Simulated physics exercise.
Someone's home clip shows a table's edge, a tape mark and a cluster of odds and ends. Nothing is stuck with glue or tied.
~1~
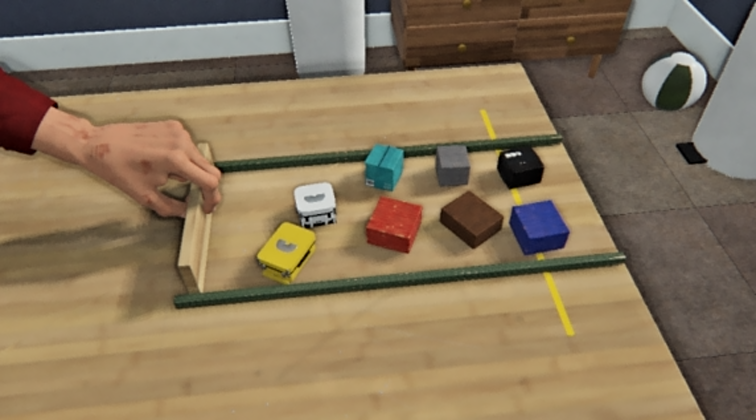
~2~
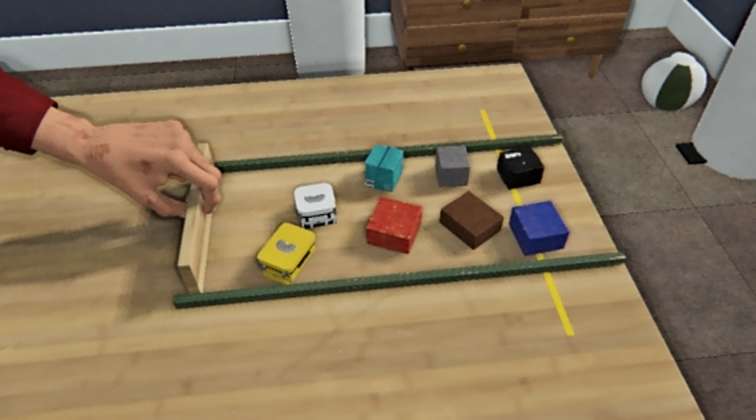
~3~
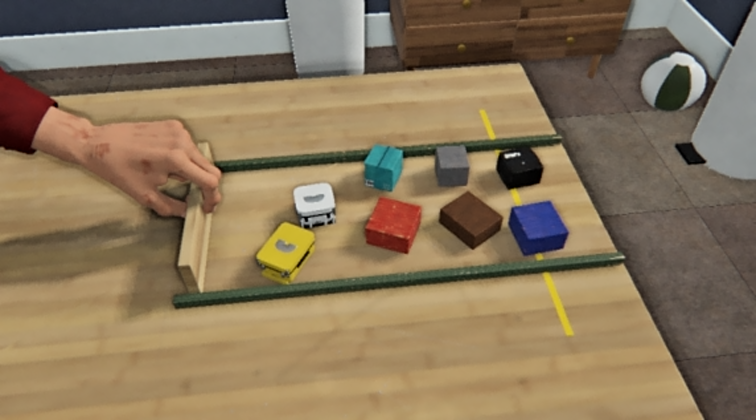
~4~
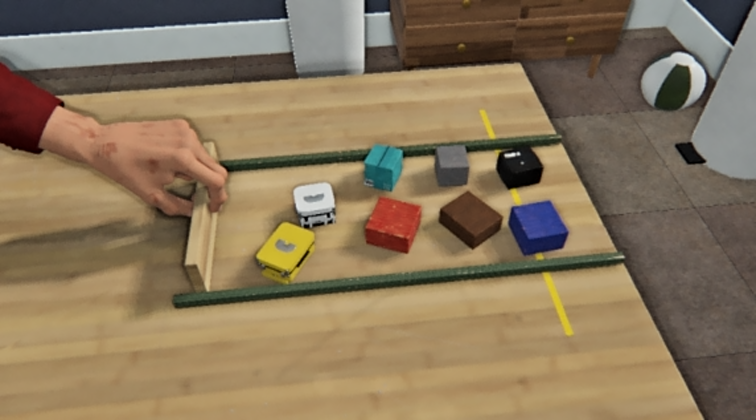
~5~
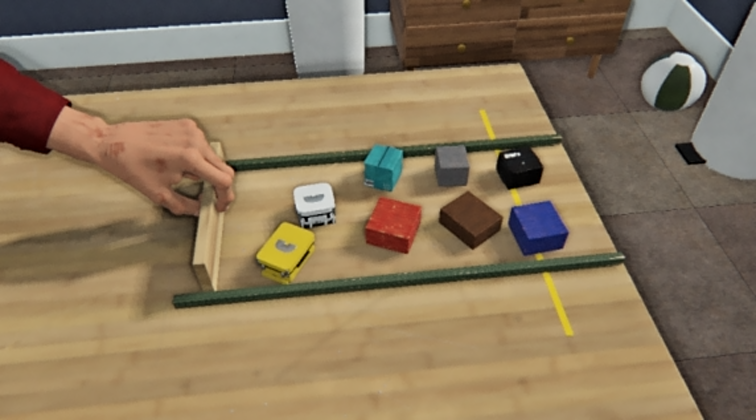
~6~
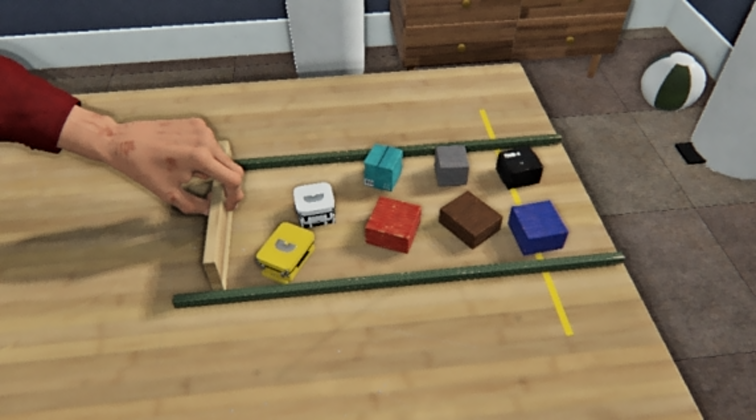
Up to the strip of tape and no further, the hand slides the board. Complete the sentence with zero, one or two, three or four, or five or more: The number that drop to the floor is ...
The number that drop to the floor is three or four.
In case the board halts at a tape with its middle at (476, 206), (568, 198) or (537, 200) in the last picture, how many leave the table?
Per try: 1; 5; 3.
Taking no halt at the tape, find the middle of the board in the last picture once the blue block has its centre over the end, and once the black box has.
Estimated middle: (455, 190), and (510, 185) for the other.
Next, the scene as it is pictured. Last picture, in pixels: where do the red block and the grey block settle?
The red block ends up near (580, 203), and the grey block near (550, 158).
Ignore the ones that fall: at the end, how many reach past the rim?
Overhanging: 1.
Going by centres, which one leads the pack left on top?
The red block is the one.
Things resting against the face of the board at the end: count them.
The figure is 3.
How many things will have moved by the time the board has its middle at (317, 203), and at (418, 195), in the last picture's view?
At that stage 2; at the next, 7.
Soon after, none off yet; black box at rest near (519, 168); blue block at rest near (537, 227); brown block at rest near (470, 219).
Then, none off yet; black box at rest near (519, 168); blue block moved about its own width near (575, 229); brown block moved about its own width near (530, 222).
By the end, the number that fall off is three or four; fallen, brown block, blue block and black box.
